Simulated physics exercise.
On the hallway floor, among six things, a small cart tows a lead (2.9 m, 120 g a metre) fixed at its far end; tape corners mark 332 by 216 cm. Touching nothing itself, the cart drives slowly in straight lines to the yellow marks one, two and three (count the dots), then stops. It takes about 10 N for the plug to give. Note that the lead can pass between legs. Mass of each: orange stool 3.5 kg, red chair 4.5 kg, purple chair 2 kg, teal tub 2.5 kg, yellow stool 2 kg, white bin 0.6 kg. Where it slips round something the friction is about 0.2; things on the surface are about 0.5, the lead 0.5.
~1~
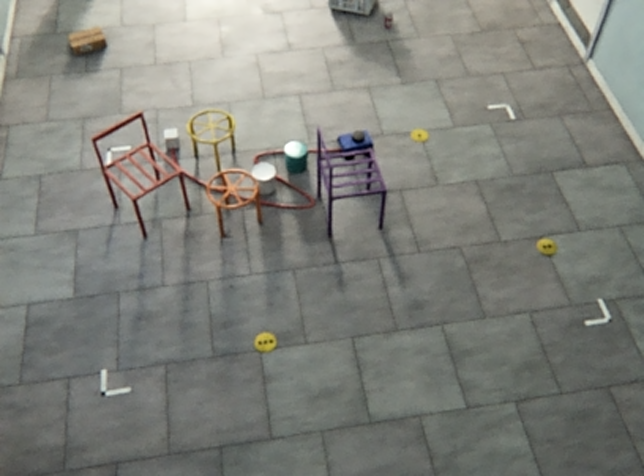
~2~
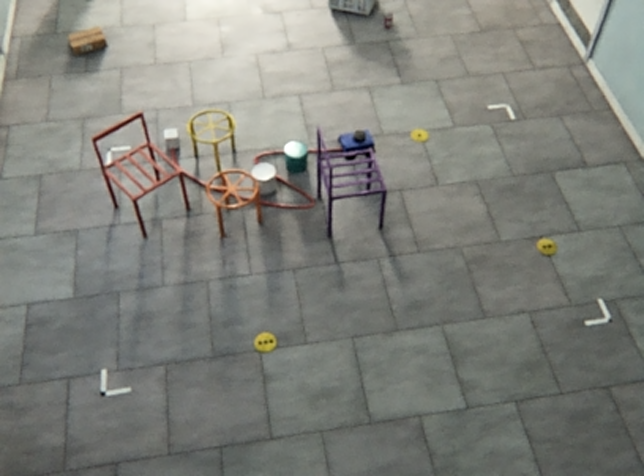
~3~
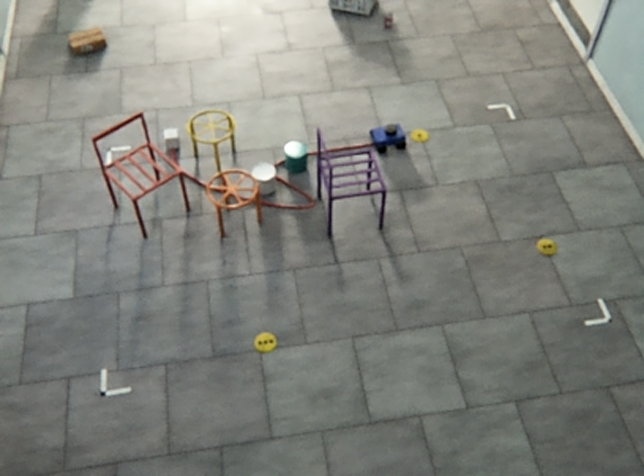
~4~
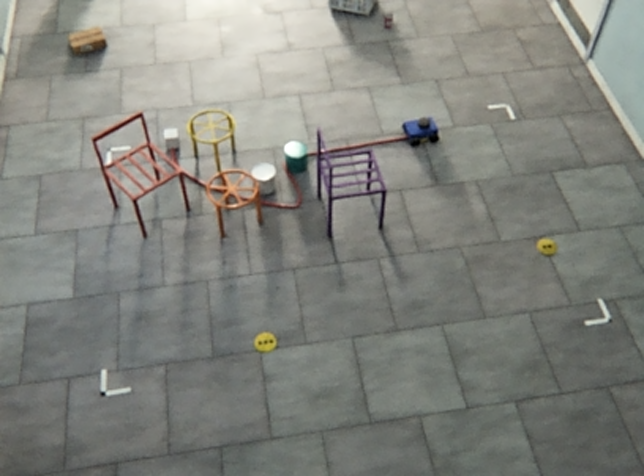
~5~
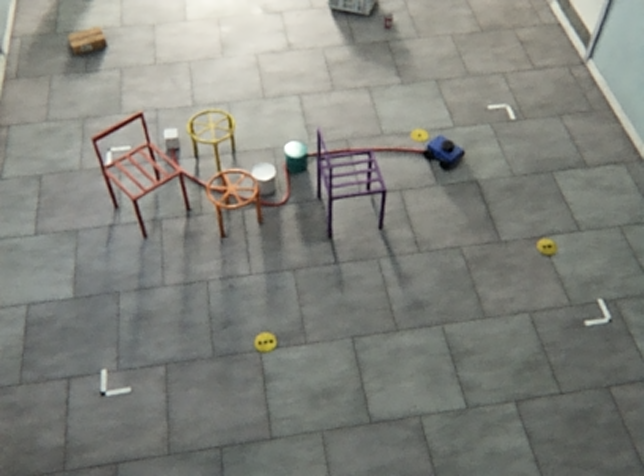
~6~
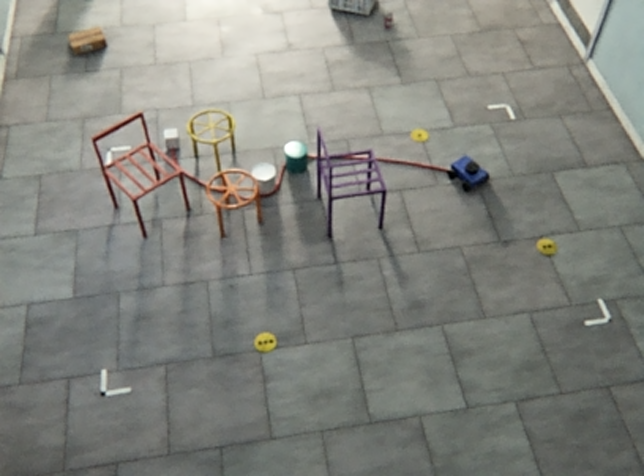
Purple chair, red chair and stools standing still on a tiled floor as a small blue cart pulls a red cord rightward, then curves toward the viewer.
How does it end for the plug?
The plug is pulled loose.
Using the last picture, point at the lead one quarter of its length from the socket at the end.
You'll find it somewhere near (313, 162) in the final picture.
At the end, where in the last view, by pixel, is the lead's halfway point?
Roughly at (378, 207).
Next, cart at (536, 236), plug out; white bin 29 cm off its start.
Then, cart at (465, 273), plug out; white bin 29 cm off its start.
After that, cart at (363, 308), plug out; white bin 29 cm off its start at (255, 145).
Later, cart at (267, 341), plug out; white bin 29 cm off its start.
At the end, cart at (267, 341), plug out; white bin 29 cm off its start at (255, 145).
